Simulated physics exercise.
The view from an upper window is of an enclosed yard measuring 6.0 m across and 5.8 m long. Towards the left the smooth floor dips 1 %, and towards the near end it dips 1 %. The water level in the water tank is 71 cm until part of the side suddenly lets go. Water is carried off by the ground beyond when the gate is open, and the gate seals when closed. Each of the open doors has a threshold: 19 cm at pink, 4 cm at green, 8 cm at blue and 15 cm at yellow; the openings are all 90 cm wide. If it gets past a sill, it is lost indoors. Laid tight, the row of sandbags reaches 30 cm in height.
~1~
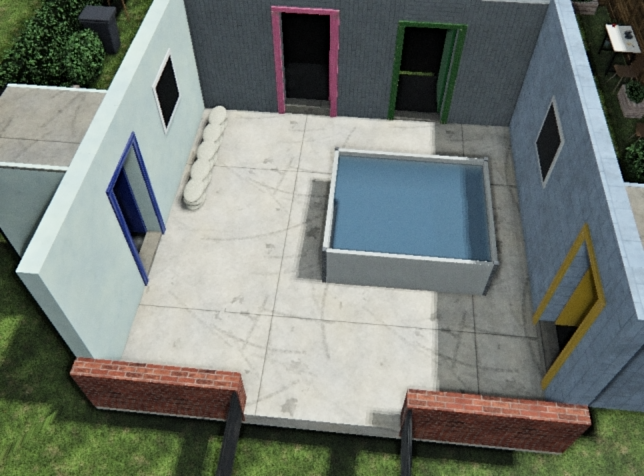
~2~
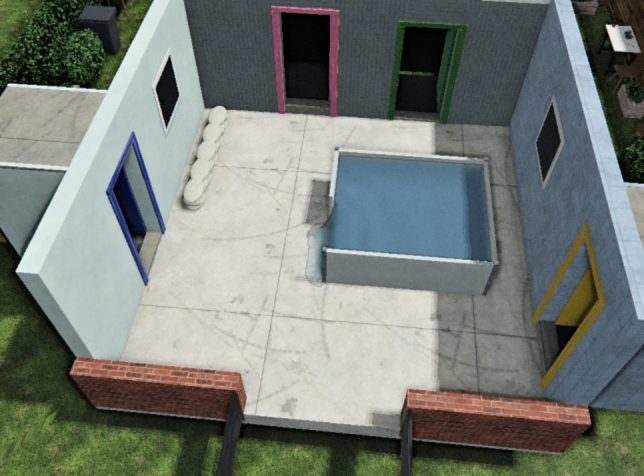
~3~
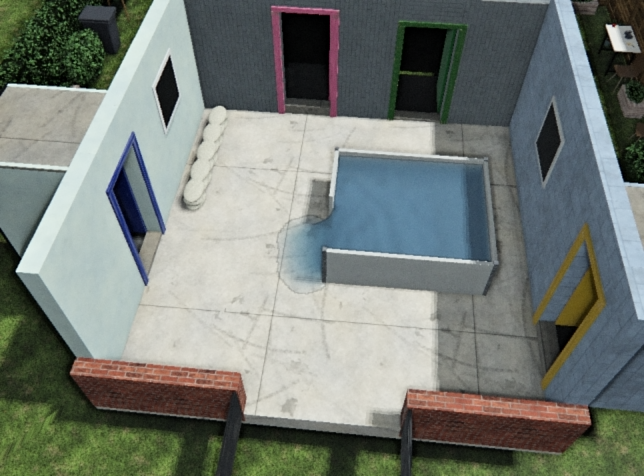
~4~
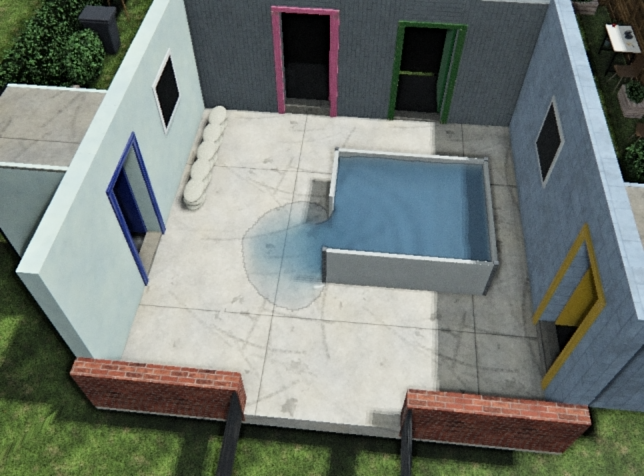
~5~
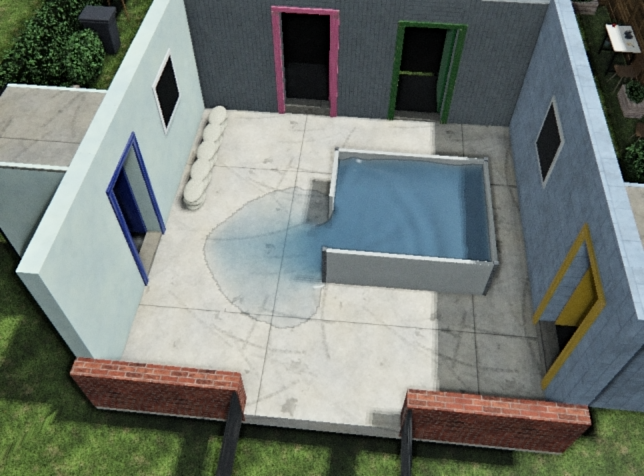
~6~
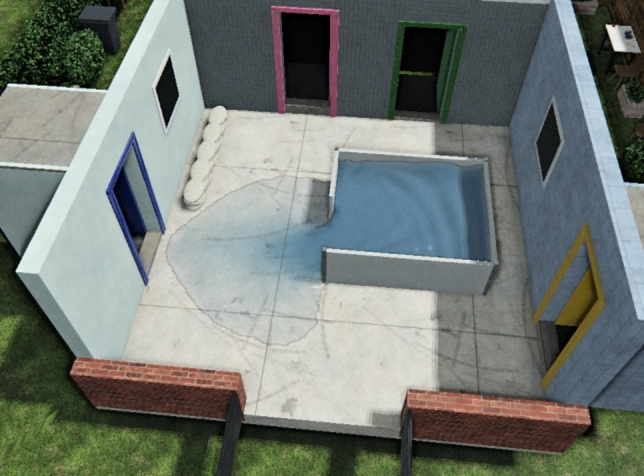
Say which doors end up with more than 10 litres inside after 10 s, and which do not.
Outcome: At the pink door the amount let in will fall short of the limit. At the green door the amount let in will fall short of the limit. At the blue door the amount let in will top the limit. At the yellow door the amount let in will fall short of the limit.
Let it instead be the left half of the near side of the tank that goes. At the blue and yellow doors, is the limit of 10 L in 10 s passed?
Result: Blue limit not passed, yellow limit not passed.
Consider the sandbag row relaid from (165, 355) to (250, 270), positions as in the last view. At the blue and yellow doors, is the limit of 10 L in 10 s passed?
At the blue door the limit is exceeded, and at the yellow door it is not reached.
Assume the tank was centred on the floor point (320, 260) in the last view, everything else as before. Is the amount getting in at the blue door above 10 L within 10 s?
Against the limit, the blue door gets more than that.
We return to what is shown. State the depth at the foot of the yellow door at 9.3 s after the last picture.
Reading: Close to 7.0 cm.
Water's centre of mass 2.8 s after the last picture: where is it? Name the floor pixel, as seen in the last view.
The water's centre sits at about (309, 244).
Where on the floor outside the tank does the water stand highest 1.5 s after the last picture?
Close to pixel (117, 372).
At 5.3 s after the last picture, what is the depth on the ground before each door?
In centimetres, the pink door has 6, the green door 3, the blue door 19 and the yellow door 7.
Then, 0.7 s after the last picture water covers 30 % of the floor and is deepest (44 cm) near (323, 262); pink door not reached, green door not reached, blue door 17 cm at the sill, 61 L in, yellow door not reached.
Then, 1.5 s after the last picture water covers 40 % of the floor and is deepest (44 cm) near (117, 372); pink door not reached, green door not reached, blue door 29 cm at the sill, 204 L in, yellow door not reached.
Then, 2.8 s after the last picture water covers 50 % of the floor and is deepest (29 cm) near (205, 111); pink door 7 cm at the sill, 0 L in, green door not reached, blue door 25 cm at the sill, 386 L in, yellow door not reached.
Then, 5.3 s after the last picture water covers 90 % of the floor and is deepest (23 cm) near (113, 384); pink door 6 cm at the sill, 0 L in, green door 3 cm at the sill, 0 L in, blue door 19 cm at the sill, 571 L in, yellow door 7 cm at the sill, 0 L in.
Then, 9.3 s after the last picture water covers 95 % of the floor and is deepest (16 cm) near (113, 384); pink door 5 cm at the sill, 0 L in, green door 3 cm at the sill, 0 L in, blue door 13 cm at the sill, 687 L in, yellow door 7 cm at the sill, 0 L in.
